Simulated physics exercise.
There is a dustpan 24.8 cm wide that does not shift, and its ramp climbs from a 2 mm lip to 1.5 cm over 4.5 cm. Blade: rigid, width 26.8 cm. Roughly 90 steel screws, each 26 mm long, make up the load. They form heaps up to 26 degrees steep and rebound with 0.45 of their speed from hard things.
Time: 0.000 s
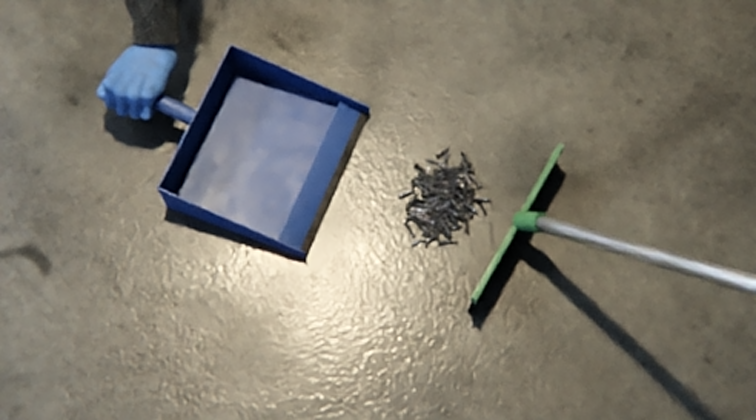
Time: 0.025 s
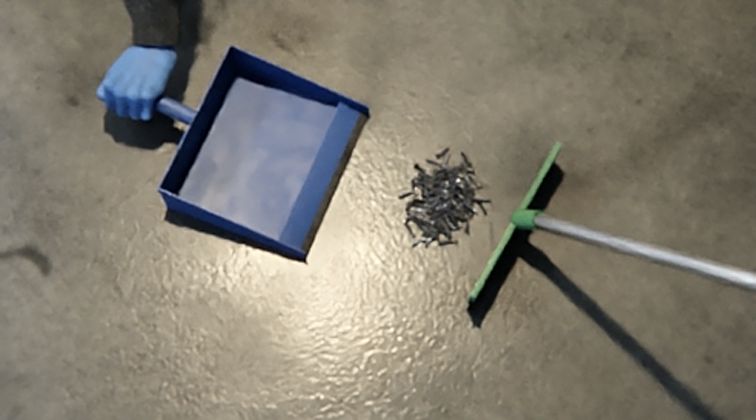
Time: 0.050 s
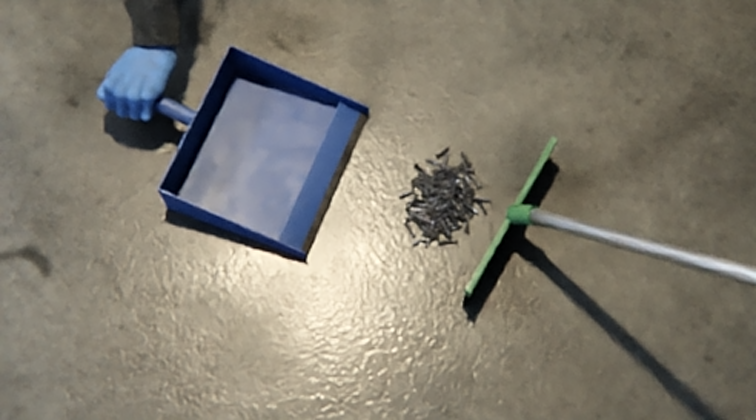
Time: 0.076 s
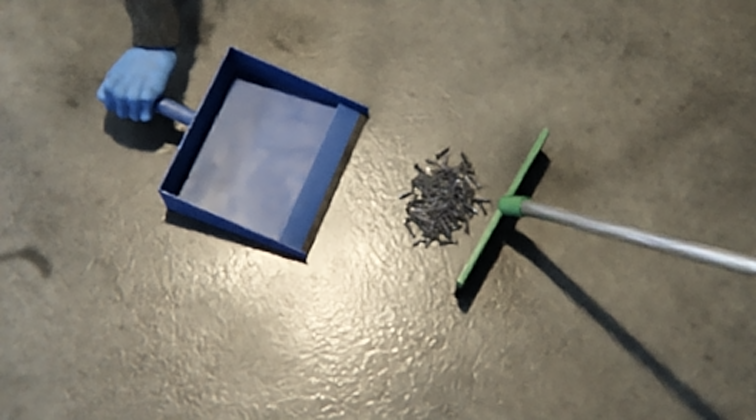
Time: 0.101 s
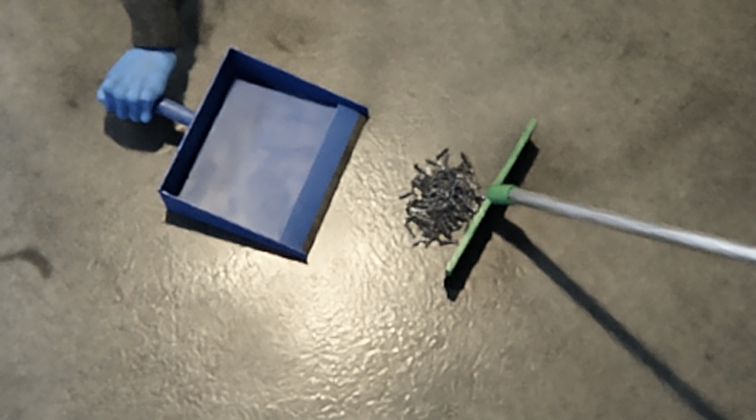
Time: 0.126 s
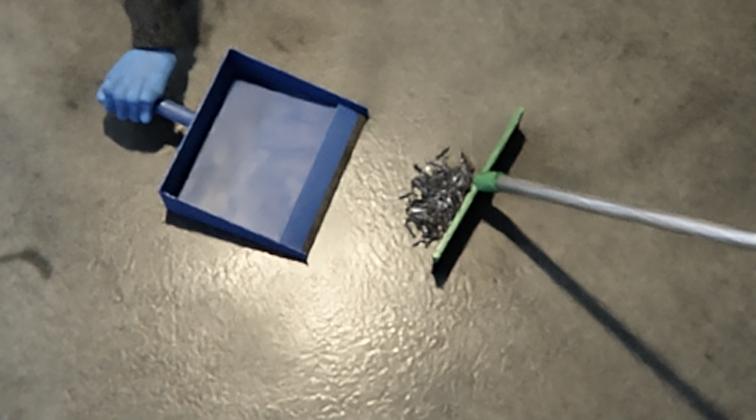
The footage shows a green squeegee-like blade on a metal pole moving left across a concrete floor and pressing into a small pile of dark metal pieces, while a blue-gloved hand holds a blue dustpan still at left.
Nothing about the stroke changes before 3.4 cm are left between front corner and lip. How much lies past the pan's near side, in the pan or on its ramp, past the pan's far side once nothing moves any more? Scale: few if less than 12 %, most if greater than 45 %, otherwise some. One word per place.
Past the pan's near side - few; in the pan or on its ramp - some; past the pan's far side - some.
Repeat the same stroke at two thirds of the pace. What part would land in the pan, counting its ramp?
About 5 %.
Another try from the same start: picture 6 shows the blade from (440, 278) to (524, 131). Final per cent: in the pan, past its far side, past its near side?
That ends as pan 10, far 10, and near 0.
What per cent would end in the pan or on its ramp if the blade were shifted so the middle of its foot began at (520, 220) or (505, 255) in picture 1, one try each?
I'd put it near 20 per cent for the first and near 20 per cent for the second.
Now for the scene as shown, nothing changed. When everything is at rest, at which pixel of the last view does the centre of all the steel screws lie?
When it all comes to rest, the middle is near (362, 131).
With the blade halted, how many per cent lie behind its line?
Some 0 percent, give or take.
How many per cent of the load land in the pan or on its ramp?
I reckon around 25 in a hundred.
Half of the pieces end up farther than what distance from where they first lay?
Near 16 cm.
Then, at 0.22 s, middle of the blade 11 cm from the lip; 0 % over the lip, far side 10 %, near side 0 %.
After 0.28 s, middle of the blade 7 cm from the lip; 0 % over the lip, far side 20 %, near side 0 %.
After 0.48 s, middle of the blade 6 cm from the lip; 25 % over the lip, far side 30 %, near side 0 %.
In the end, at 1.6 s, near side 0 %, pan 25 %, far side 30 %, in front of the lip or behind the blade 45 %.
